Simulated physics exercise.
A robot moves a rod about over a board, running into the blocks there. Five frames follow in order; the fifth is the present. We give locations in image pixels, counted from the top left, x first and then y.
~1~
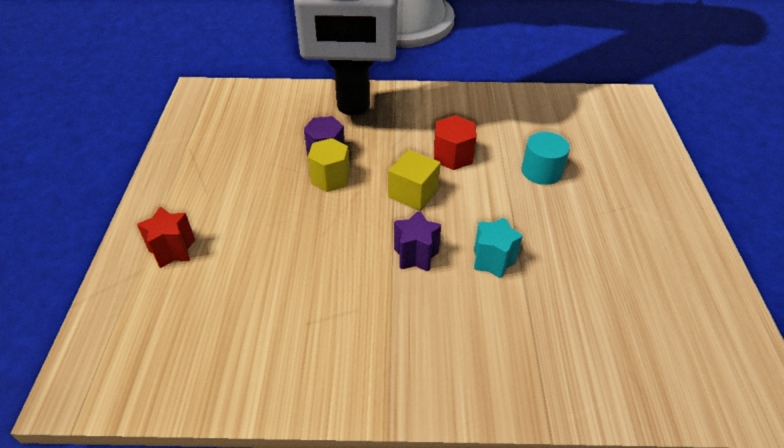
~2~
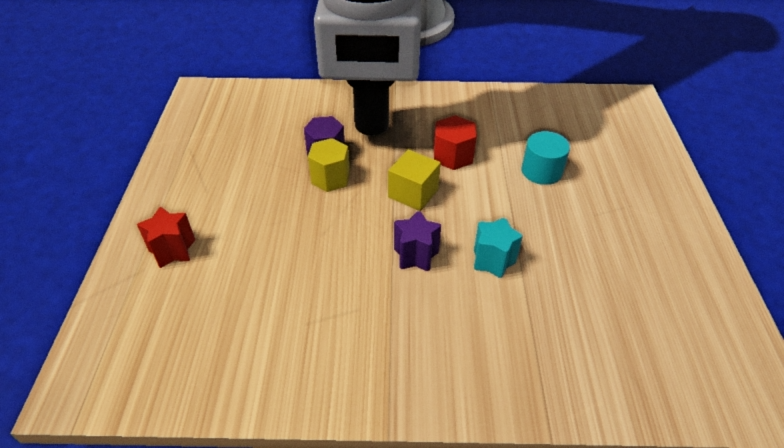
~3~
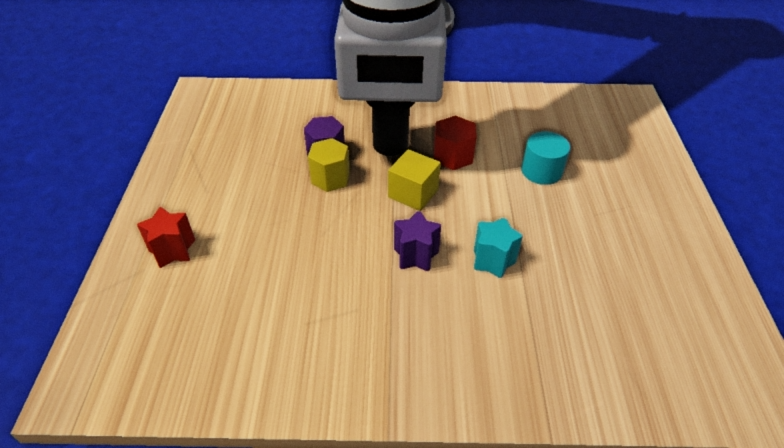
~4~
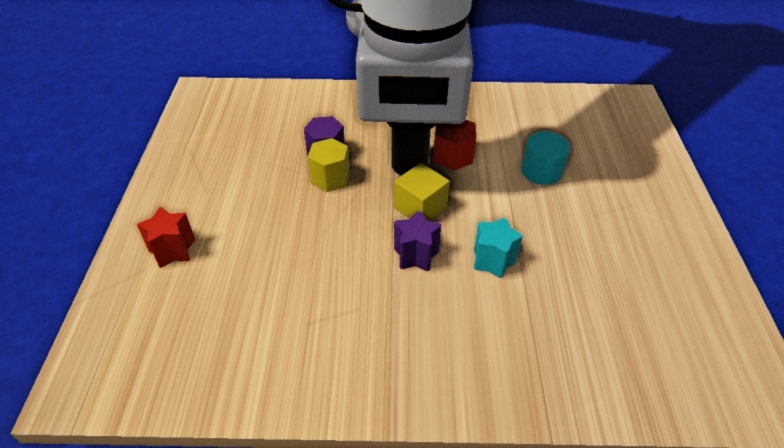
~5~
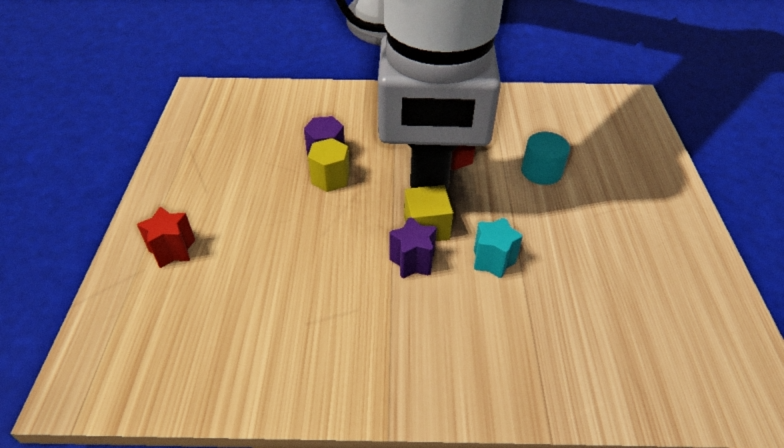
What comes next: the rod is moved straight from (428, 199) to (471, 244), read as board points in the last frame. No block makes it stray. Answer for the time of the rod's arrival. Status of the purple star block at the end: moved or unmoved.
By then it is displaced.
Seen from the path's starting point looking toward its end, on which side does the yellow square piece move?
Pushed right.
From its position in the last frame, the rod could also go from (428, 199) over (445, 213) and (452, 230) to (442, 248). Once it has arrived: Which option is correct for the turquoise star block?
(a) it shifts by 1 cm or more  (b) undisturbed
Letter b.
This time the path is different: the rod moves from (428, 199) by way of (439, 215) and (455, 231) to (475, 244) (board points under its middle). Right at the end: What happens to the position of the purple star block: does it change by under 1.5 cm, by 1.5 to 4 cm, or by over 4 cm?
I reckon it covers between 1.5 and 4 cm.
On the path given first. Halfway along, rod at (451, 210); purple star block at (406, 244); yellow square piece at (436, 221), turned 45° clockwise.
At the end, rod at (473, 233); purple star block at (402, 249), turned 25° clockwise; yellow square piece at (442, 235), turned 65° clockwise; red hexagonal block in place; turquoise star block at (510, 241).
